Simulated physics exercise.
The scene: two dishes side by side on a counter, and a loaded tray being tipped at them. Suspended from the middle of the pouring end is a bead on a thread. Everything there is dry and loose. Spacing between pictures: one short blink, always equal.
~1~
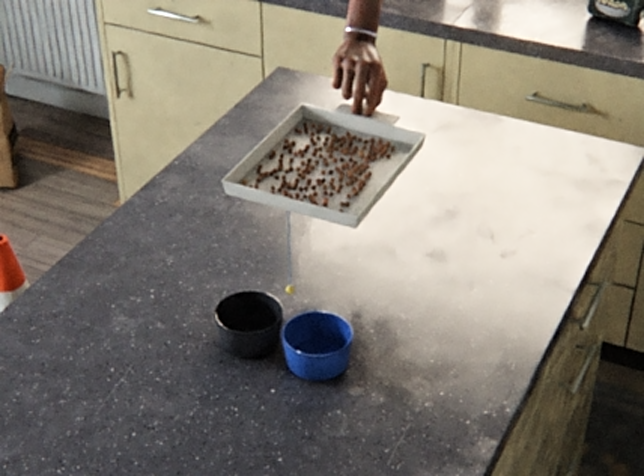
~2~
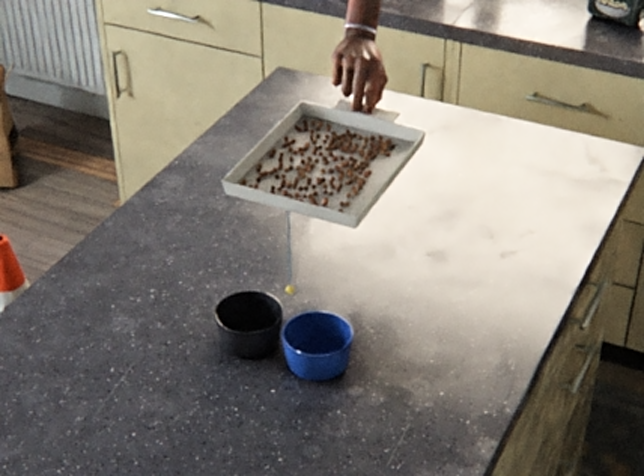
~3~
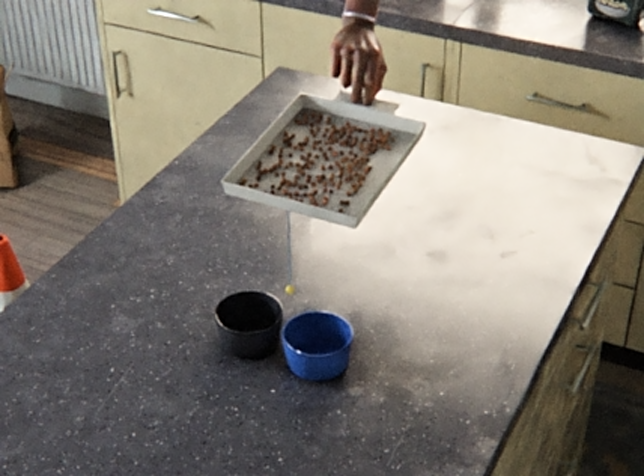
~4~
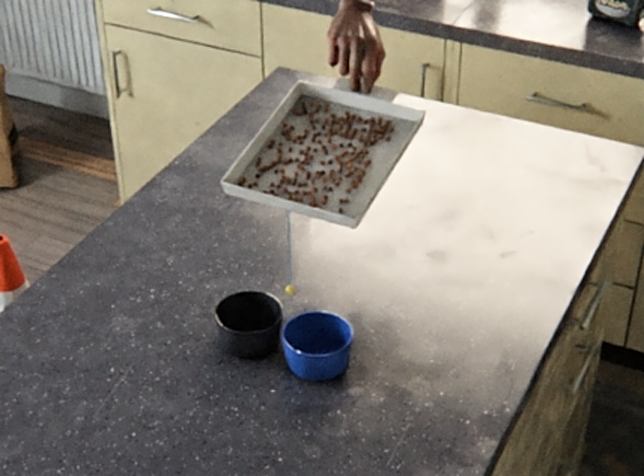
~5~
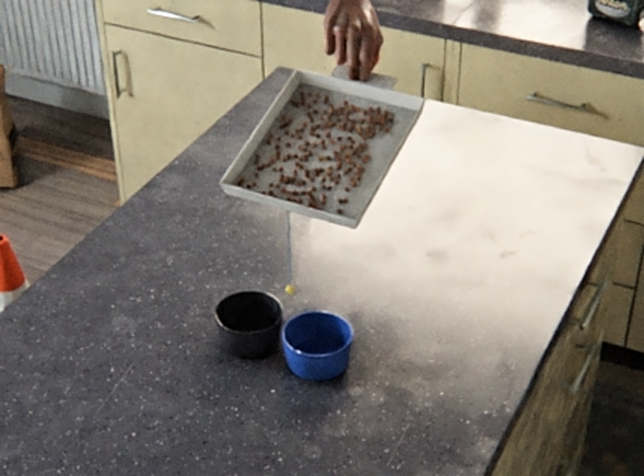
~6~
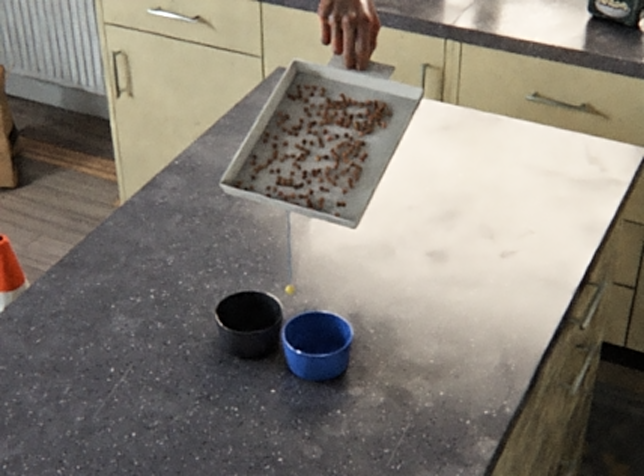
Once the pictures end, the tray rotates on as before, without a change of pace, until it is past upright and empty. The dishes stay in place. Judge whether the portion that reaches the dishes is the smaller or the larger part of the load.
It is the larger part.
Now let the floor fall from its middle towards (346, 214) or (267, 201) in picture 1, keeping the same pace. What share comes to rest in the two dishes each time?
In turn, 10 percent and then 20 percent.
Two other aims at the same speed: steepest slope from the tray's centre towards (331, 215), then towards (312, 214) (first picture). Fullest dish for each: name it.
Try 1: Right-side dish. Try 2: Right-side dish.
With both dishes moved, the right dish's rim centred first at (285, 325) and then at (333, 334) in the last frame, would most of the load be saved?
At place one the bulk; at place two the bulk.
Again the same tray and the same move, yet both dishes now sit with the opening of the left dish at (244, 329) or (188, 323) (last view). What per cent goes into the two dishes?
Trial 1 around 60 percent, trial 2 around 10 percent.
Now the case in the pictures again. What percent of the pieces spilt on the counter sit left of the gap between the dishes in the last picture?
That would be roughly 70 per cent.
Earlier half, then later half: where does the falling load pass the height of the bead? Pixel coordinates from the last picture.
I'd say close to (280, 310) at first and close to (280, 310) later on.
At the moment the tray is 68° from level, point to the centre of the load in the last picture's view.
Load centre: Approx. (292, 206).
Just after the last frame, tray tipped steeply; almost all on the tray; just a few in the left dish; about a tenth in the air.
A moment on, tray tipped past a quarter turn; roughly half on the tray; about a tenth in the right dish; just a few in the left dish; about a tenth outside both; roughly a third in the air.
Further on, tray tipped past a quarter turn; roughly half in the right dish; roughly a third in the left dish; about a tenth outside both.
When it is over, tray tipped past a quarter turn; roughly half in the right dish; roughly a third in the left dish; about a tenth outside both.
